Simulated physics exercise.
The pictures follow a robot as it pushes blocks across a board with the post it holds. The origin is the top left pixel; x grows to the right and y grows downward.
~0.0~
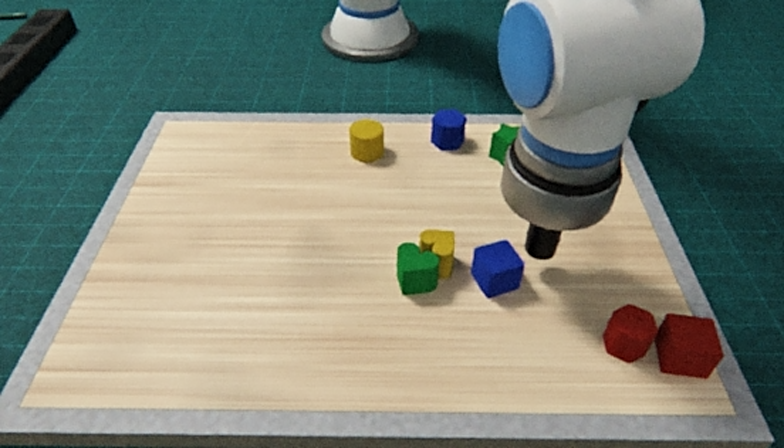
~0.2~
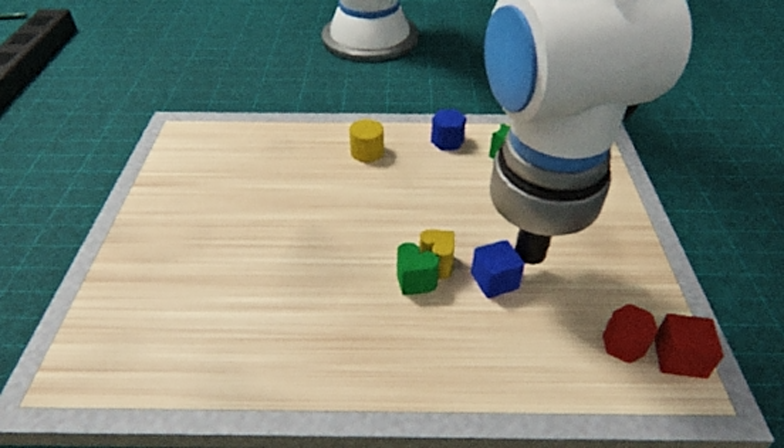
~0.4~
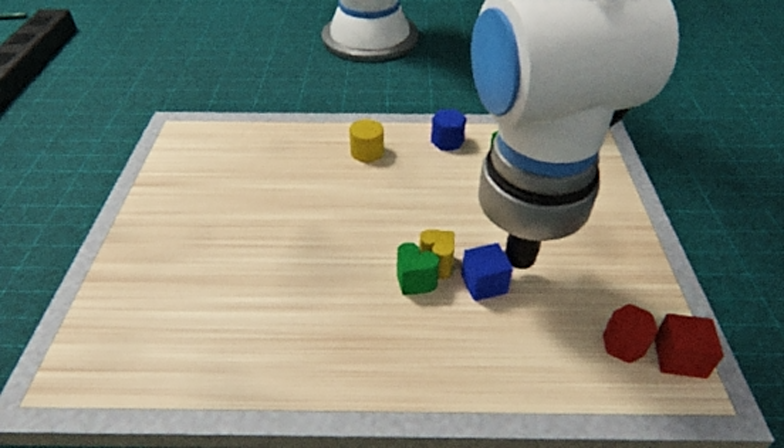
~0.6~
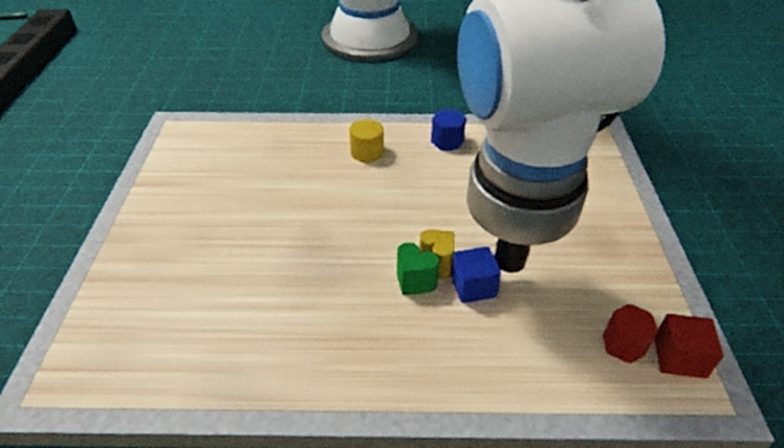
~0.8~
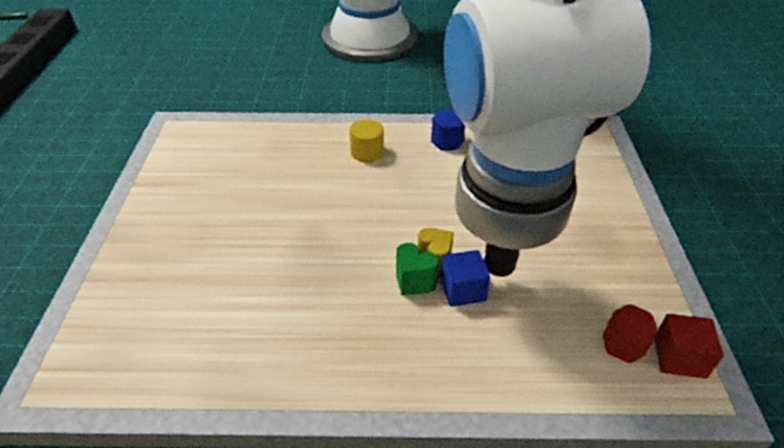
A robot arm moves left and pushes the blue cube toward the green and yellow hearts.
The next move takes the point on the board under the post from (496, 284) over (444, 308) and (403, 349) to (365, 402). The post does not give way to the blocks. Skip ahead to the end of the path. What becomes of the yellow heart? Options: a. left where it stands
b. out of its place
a
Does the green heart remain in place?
No - that is not the case.
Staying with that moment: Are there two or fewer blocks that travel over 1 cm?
Answer: Yes.
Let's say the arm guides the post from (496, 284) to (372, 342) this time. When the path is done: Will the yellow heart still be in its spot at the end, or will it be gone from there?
It sits in its place.
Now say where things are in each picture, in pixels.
In the first frame, post tip (540, 250); block tops, green heart (416, 257); yellow heart (440, 240); blue square (500, 256).
In the second frame, post (530, 254); blocks unchanged.
In the third frame, post (520, 258); blue square (489, 259).
In the fourth frame, post (510, 262); blue square (477, 262).
In the fifth frame, post (500, 266); green heart (415, 257); yellow heart (437, 239); blue square (467, 265).
What follows on the original path. One third of the way, post (445, 291); green heart (377, 253), turned 35° clockwise; blue square (407, 280), turned 35° clockwise.
Two thirds of the way, post (404, 332); green heart (372, 252), turned 45° clockwise; blue square (393, 283), turned 50° clockwise.
At the end, post (364, 386); green heart (372, 252), turned 45° clockwise; yellow heart in place; blue square (393, 283), turned 50° clockwise.
